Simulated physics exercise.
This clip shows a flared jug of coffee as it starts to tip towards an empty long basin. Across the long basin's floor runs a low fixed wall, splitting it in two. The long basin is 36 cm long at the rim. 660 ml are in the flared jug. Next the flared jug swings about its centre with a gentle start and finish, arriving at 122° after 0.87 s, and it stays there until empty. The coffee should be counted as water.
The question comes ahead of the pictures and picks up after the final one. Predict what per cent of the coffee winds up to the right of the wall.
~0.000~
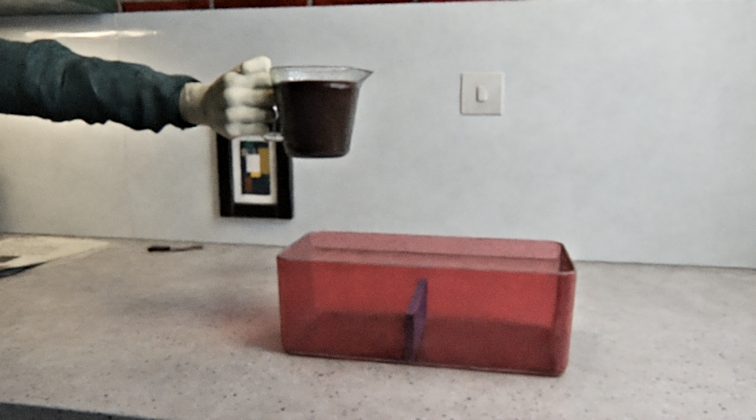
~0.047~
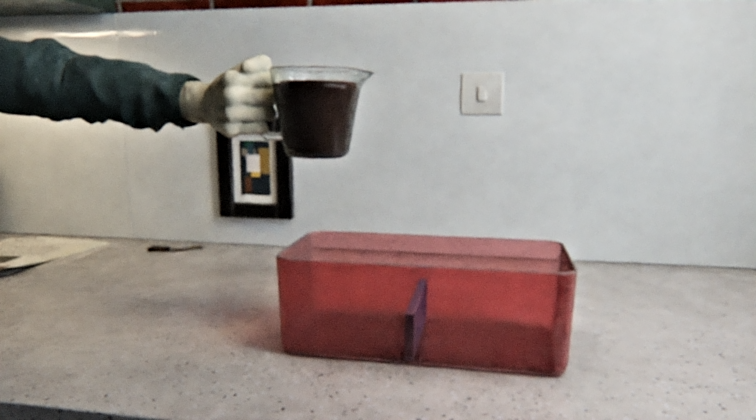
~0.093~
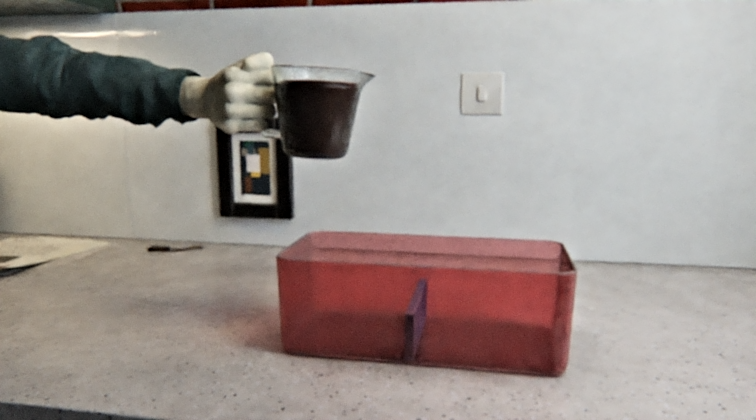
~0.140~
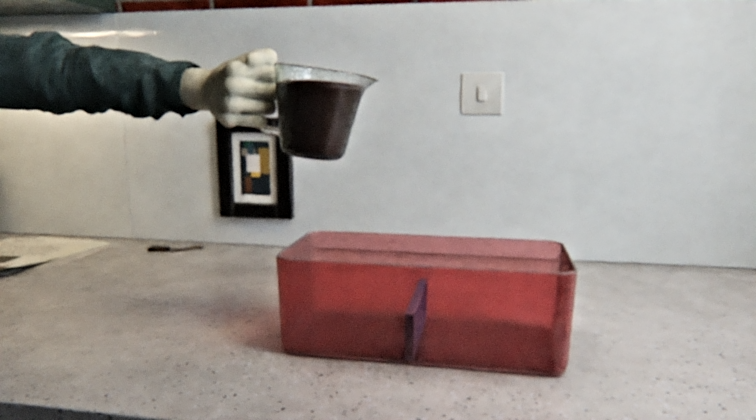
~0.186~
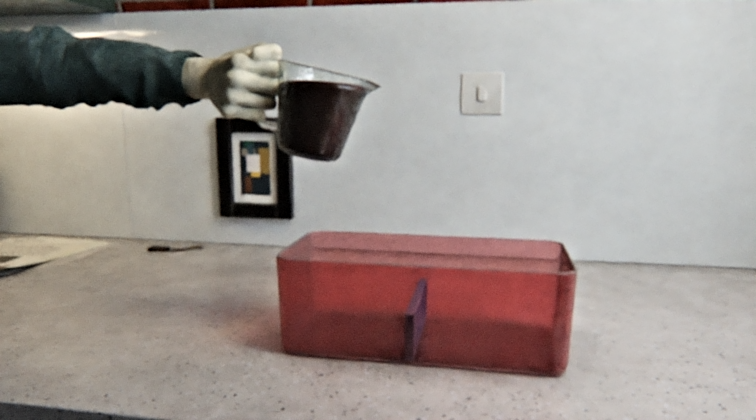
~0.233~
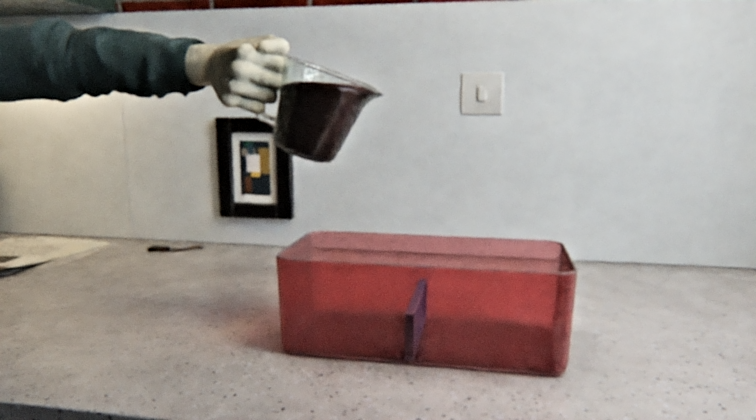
Roughly 43 per cent is past the wall.
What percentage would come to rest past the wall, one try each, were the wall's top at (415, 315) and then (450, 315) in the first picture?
50 then 10 %.
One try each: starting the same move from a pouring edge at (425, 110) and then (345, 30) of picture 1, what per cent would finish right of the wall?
I'd expect close to 90 per cent and then close to 15 per cent.
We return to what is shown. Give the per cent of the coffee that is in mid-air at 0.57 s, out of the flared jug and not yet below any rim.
Some 34 per cent, I reckon.
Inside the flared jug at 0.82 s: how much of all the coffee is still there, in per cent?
Near 2 percent, more or less.
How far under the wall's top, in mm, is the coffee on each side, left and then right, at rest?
Near 46 mm for the left and near 50 mm for the right.
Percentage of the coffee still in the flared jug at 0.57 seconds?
Around 50 percent.
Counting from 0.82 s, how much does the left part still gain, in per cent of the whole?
I'd put it at some 8 percent.
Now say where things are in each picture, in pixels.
Tilt 0°; pouring edge (373, 71); surface from (279, 84) to (360, 83); the long basin's rim runs from (294, 245) to (569, 258); the wall's top is at (417, 295), in the first picture.
Tilt 1°; pouring edge (374, 72); surface from (279, 83) to (360, 83), in the second picture.
Tilt 3°; pouring edge (376, 74); surface from (280, 83) to (361, 84), in the third picture.
Tilt 8°; pouring edge (378, 79); surface from (282, 82) to (364, 86), in the fourth picture.
Tilt 13°; pouring edge (381, 86); surface from (285, 82) to (368, 87), in the fifth picture.
Tilt 20°; pouring edge (384, 94); surface from (287, 86) to (375, 90), in the sixth picture.
After 0.57 s the tilt is 90° and 49 per cent is still to pour, 0 is left of the wall and 16 right of it.
After 0.82 s the tilt is 121° and 2 per cent is still to pour, 47 is left of the wall and 42 right of it.
After 1.09 s the tilt is 122° and 0 per cent is still to pour, 54 is left of the wall and 43 right of it.
After 1.37 s the tilt is 122° and 0 per cent is still to pour, 54 is left of the wall and 43 right of it.
In the end 54 per cent lies left of the wall, 43 right of it and 2 outside.
